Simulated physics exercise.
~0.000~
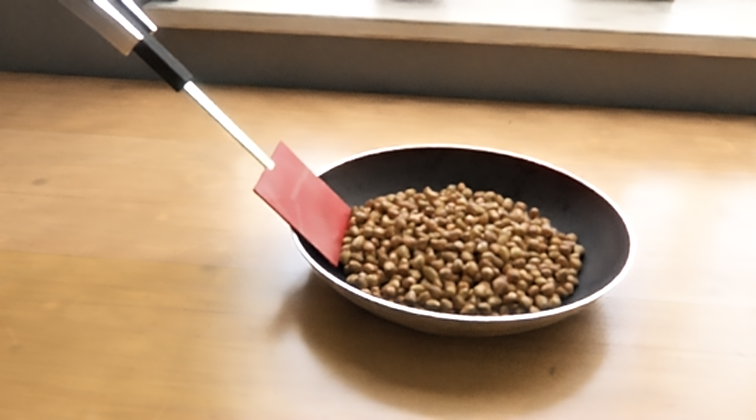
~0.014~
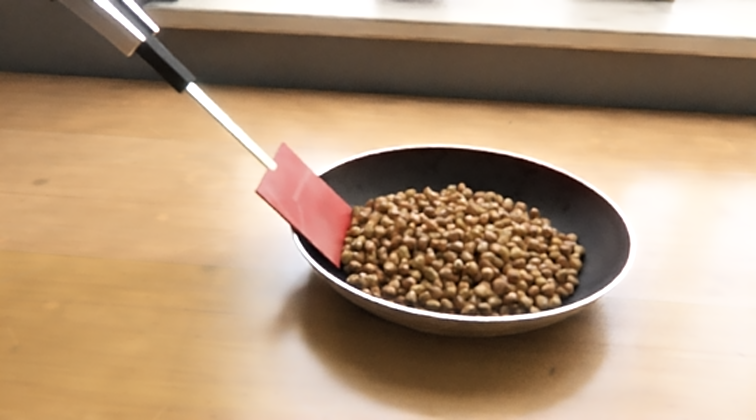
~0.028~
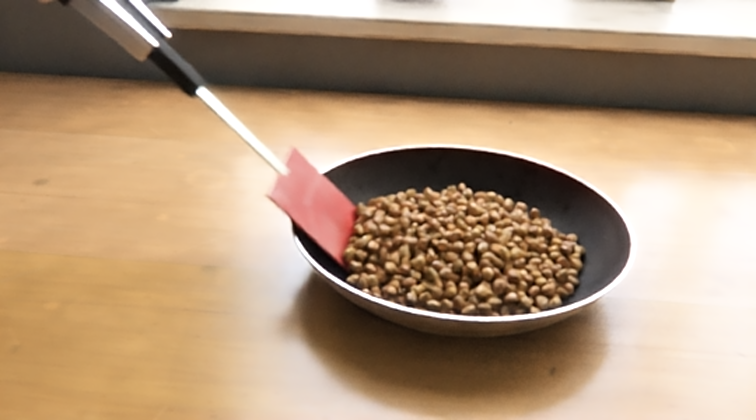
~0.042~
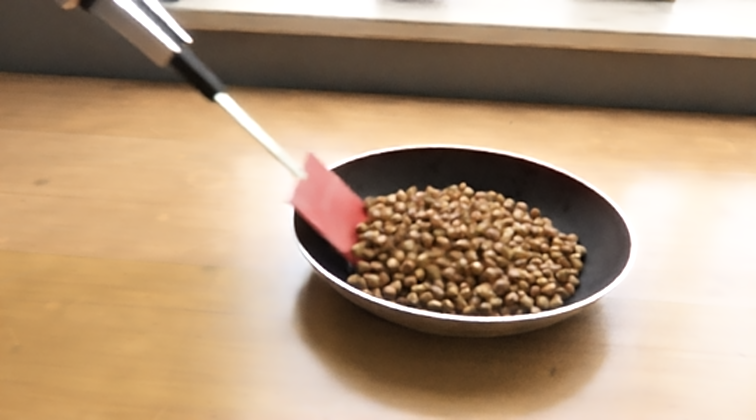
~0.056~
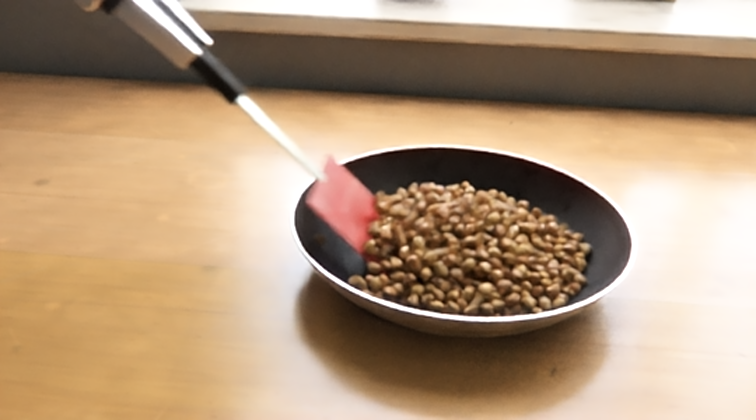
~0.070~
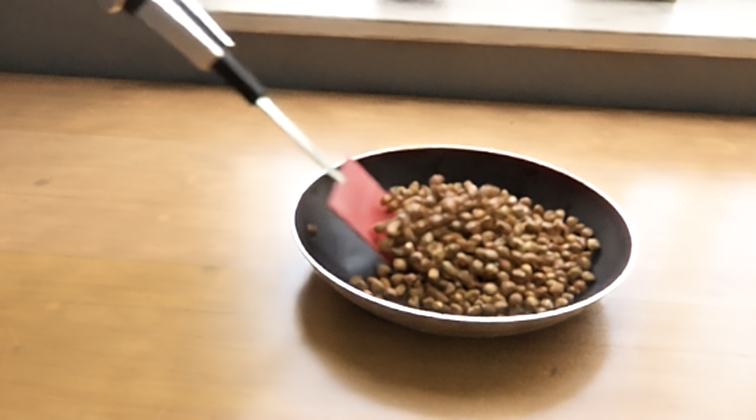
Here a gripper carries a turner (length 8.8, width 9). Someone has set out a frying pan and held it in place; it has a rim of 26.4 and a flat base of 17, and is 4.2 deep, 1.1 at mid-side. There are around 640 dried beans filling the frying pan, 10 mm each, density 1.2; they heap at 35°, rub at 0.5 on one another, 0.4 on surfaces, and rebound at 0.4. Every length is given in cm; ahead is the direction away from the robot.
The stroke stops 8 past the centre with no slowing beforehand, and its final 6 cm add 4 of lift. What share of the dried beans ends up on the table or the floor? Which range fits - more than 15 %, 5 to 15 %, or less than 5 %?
The range that fits is more than 15 %.
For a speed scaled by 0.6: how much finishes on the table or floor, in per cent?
Something close to 10 per cent ends up on the table or floor.
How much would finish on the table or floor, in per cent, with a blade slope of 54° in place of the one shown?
In that case, around 20 percent would end up on the table or floor.
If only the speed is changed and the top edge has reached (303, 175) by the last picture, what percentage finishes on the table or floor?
Expect about 5 per cent there.
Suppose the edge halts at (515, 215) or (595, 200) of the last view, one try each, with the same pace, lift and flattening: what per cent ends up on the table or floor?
About 10 and 30 per cent.
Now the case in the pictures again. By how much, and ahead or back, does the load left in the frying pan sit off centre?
It rests close to 4.5 centimetres ahead of centre.
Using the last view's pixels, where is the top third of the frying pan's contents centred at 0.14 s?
I'd say close to (518, 226).
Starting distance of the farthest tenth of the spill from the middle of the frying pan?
I'd estimate close to 45 centimetres.
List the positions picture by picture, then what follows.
The first frame shows the turner top edge at (268, 164), sloping 46°; upper third of the load around (451, 236), from x 345 to 580, top at y 190; 643 in the frying pan.
The second frame shows the turner top edge at (270, 165), sloping 46°; upper third of the load around (452, 238), from x 345 to 580, top at y 190.
The third frame shows the turner top edge at (281, 169), sloping 46°; upper third of the load around (451, 235), from x 350 to 580, top at y 190.
The fourth frame shows the turner top edge at (299, 174), sloping 46°; upper third of the load around (442, 235), from x 335 to 580, top at y 190.
The fifth frame shows the turner top edge at (319, 177), sloping 46°; upper third of the load around (450, 231), from x 320 to 585, top at y 185.
The sixth frame shows the turner top edge at (339, 178), sloping 46°; upper third of the load around (465, 228), from x 310 to 595, top at y 180; 643 in the frying pan.
After 0.10 s, sloping 46°, highest piece 8 above the table; 643 in the frying pan.
After 0.14 s, sloping 46°, highest piece 9 above the table; 643 in the frying pan.
After 0.35 s, sloping 46°, highest piece 6 above the table; 508 in the frying pan, 104 on the table or floor, 31 on the blade or in flight.
After 1.40 s, sloping 46°, highest piece 5 above the table; 508 in the frying pan, 135 on the table or floor.
In the end, 508 in the frying pan, 135 on the table or floor. That is 21 % on the table or floor.
